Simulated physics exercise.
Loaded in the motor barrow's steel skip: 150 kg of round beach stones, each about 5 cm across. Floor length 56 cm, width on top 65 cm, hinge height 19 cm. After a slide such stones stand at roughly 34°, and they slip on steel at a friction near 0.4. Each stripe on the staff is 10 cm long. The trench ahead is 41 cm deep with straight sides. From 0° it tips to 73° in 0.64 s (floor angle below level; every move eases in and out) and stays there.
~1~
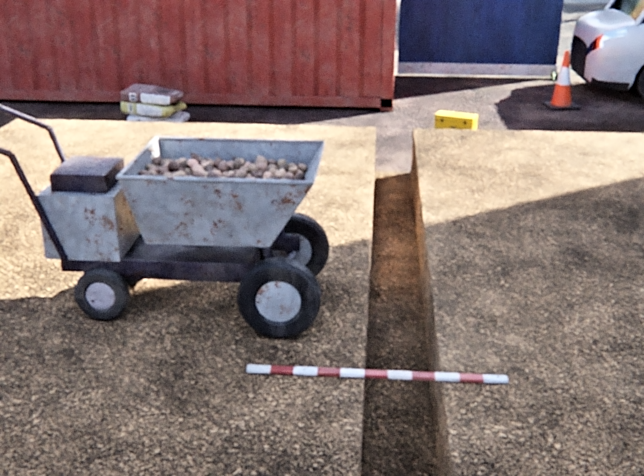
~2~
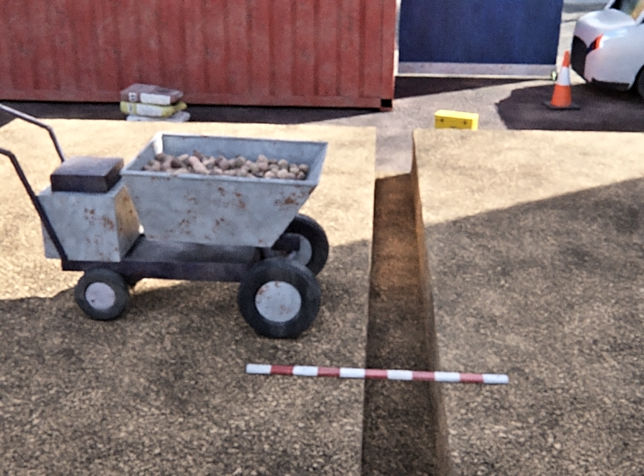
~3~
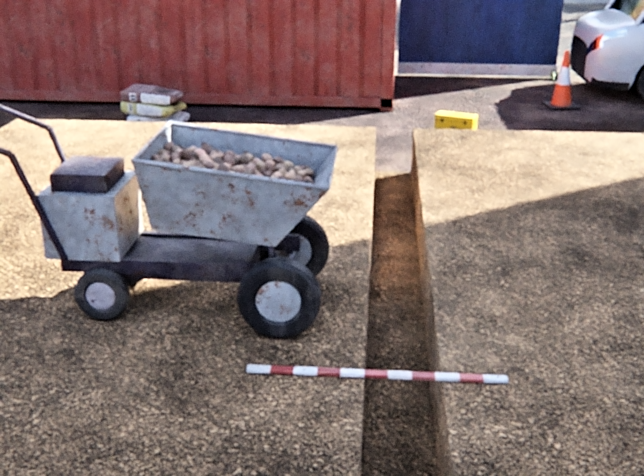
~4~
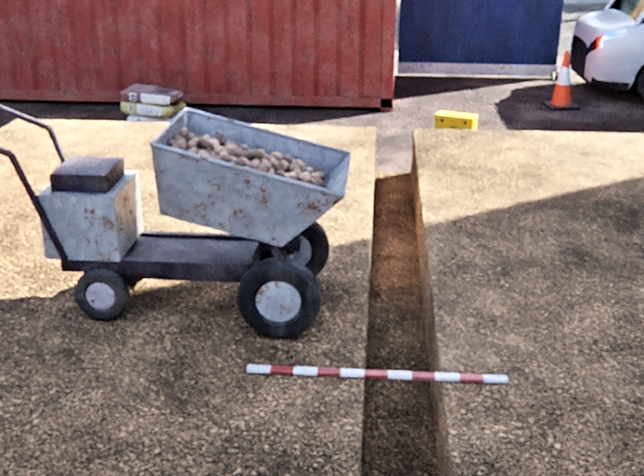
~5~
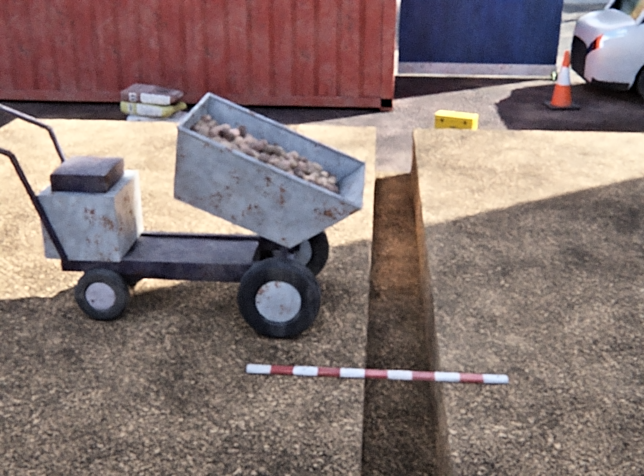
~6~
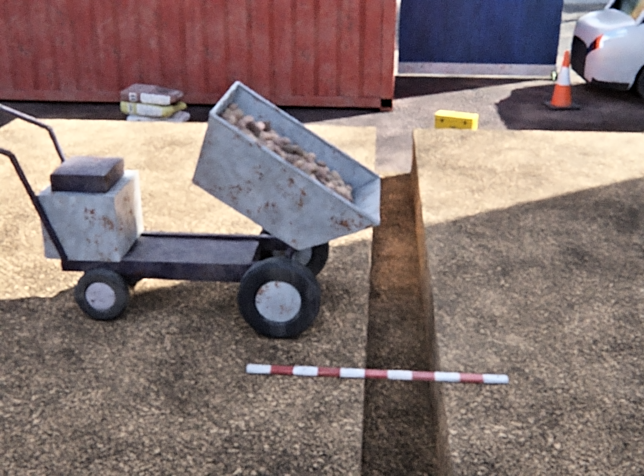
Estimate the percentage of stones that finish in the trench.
Some 29 per cent of it.
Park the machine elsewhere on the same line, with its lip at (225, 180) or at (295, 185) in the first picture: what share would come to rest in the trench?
Near 85 per cent from the first place, 45 from the second.
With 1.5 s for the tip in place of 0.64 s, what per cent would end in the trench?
Then about 45 per cent.
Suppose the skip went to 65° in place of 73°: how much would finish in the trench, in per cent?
In that case some 30 per cent.
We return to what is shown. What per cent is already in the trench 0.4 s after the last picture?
About 5 per cent by then.
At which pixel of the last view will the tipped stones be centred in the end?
Around (484, 310).
Then, 0.2 s after the last picture the floor is at 62°, 100 % in the skip; the foremost stones are at (396, 248).
Then, 0.4 s after the last picture the floor is at 73°, 67 % in the skip, 5 % in the trench, 28 % past the trench; the foremost stones are at (496, 318).
Then, 0.8 s after the last picture the floor is at 73°, 18 % in the skip, 12 % in the trench, 70 % past the trench; the foremost stones are past the picture's edge.
Then, 2.7 s after the last picture the floor is at 73°, 0 % in the skip, 29 % in the trench, 71 % past the trench; the foremost stones are past the picture's edge.
